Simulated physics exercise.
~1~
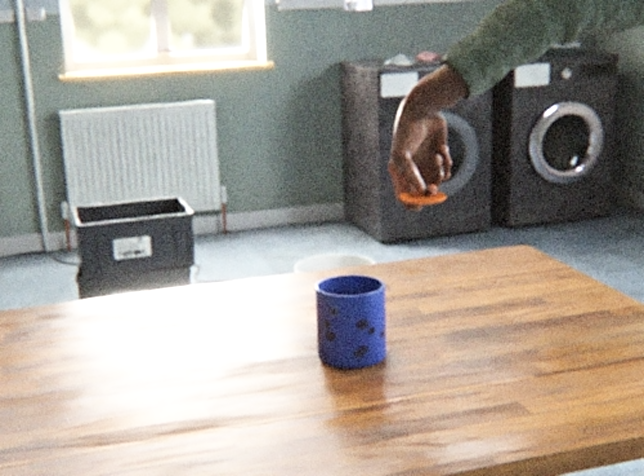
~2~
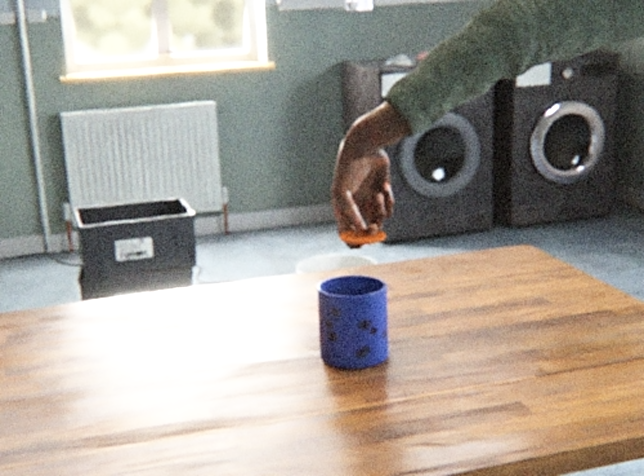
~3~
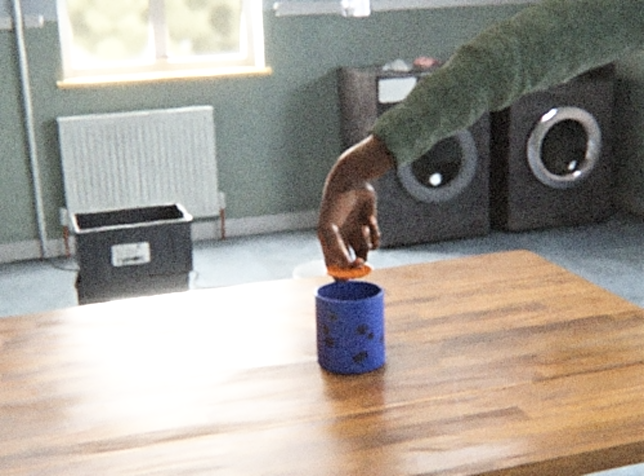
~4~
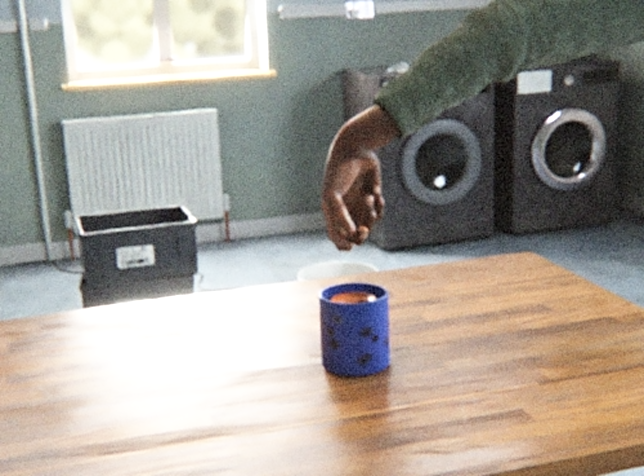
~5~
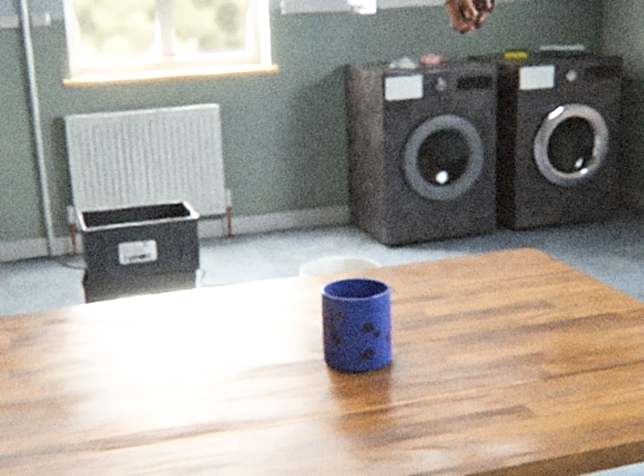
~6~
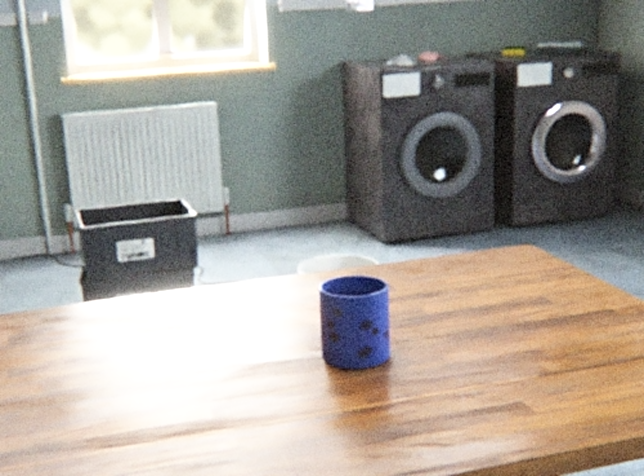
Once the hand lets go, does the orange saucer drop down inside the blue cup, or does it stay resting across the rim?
The orange saucer slips past the rim and drops down inside the blue cup.
